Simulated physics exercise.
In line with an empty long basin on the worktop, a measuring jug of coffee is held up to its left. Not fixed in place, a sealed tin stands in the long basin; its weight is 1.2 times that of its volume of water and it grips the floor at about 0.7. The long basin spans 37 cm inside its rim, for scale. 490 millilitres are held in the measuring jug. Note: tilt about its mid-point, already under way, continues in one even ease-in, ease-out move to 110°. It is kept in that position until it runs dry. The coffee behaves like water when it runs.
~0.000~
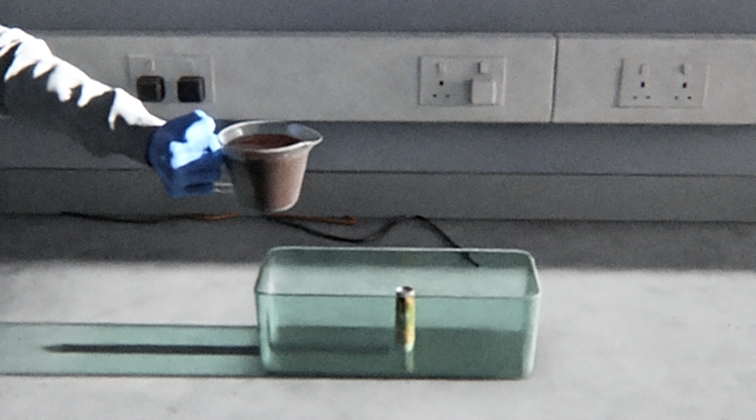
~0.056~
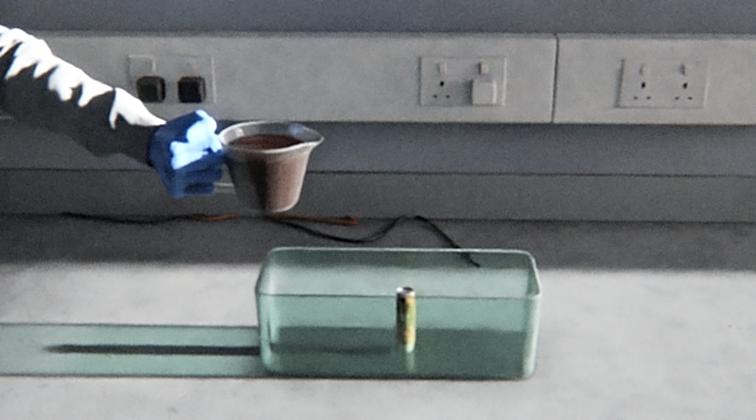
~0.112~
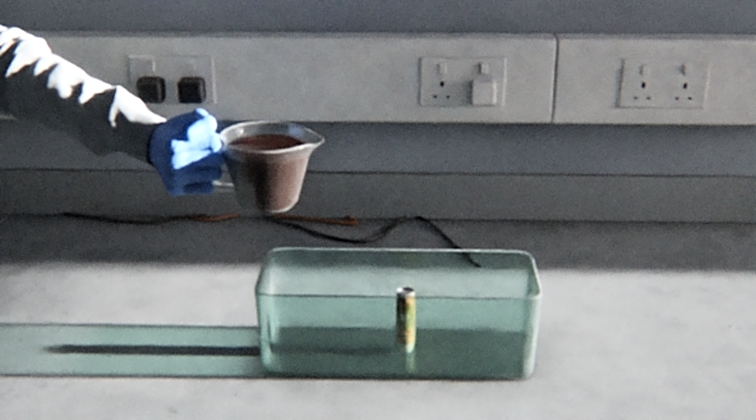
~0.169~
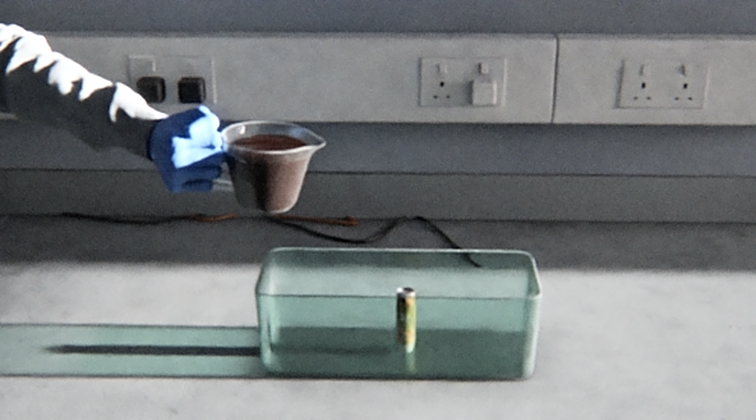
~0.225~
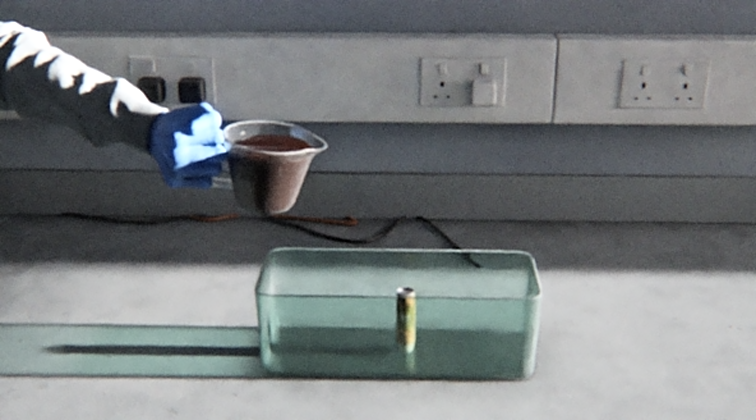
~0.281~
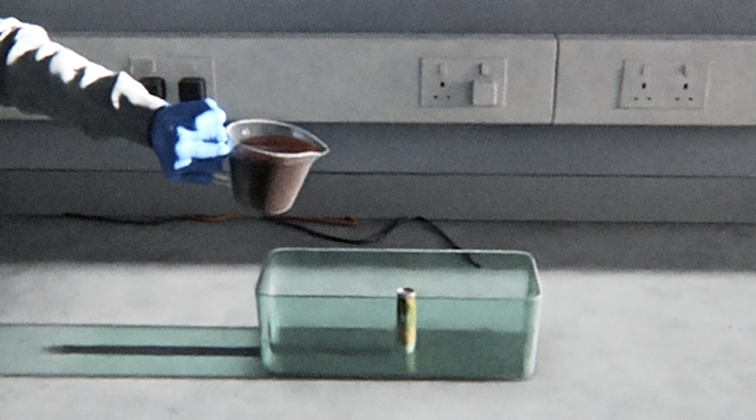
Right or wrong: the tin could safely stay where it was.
Right, it remains upright.
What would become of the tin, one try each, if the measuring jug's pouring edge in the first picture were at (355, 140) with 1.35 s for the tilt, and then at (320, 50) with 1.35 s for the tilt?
First it topples; then it falls.
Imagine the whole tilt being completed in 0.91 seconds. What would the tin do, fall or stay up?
Outcome - the tin remains standing.
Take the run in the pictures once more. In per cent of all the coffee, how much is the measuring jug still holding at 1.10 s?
6 per cent or so.
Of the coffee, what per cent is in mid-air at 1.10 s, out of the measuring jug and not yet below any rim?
It comes to some 8 percent of the total.
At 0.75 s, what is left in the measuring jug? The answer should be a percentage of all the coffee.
Still held: Roughly 60 % of the total.
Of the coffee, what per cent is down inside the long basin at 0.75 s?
Some 16 per cent.
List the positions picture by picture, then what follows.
In the first picture, it leans 0°; its right rim is at (322, 137); the coffee meets the walls at (226, 144) and (308, 145); the long basin's rim runs from (261, 271) to (535, 275); the tin's top is at (405, 293).
In the second picture, it leans 0°; its right rim is at (323, 138); the coffee meets the walls at (226, 145) and (309, 146).
In the third picture, it leans 2°; its right rim is at (324, 140); the coffee meets the walls at (227, 145) and (310, 147).
In the fourth picture, it leans 4°; its right rim is at (326, 142); the coffee meets the walls at (228, 145) and (311, 147).
In the fifth picture, it leans 7°; its right rim is at (327, 146); the coffee meets the walls at (230, 145) and (314, 147).
In the sixth picture, it leans 11°; its right rim is at (329, 150); the coffee meets the walls at (232, 146) and (319, 148).
Then, 0.75 s in, the tilt is 65° and 60 per cent is still to pour; the tin stands where it began.
Then, 1.10 s in, the tilt is 101° and 6 per cent is still to pour; the tin stands 1 cm from where it began.
Then, 1.46 s in, the tilt is 110° and 0 per cent is still to pour; the tin stands 1 cm from where it began.
Then, 1.85 s in, the tilt is 110° and 0 per cent is still to pour; the tin stands 1 cm from where it began.
Finally, the tin stands 1 cm from where it began.
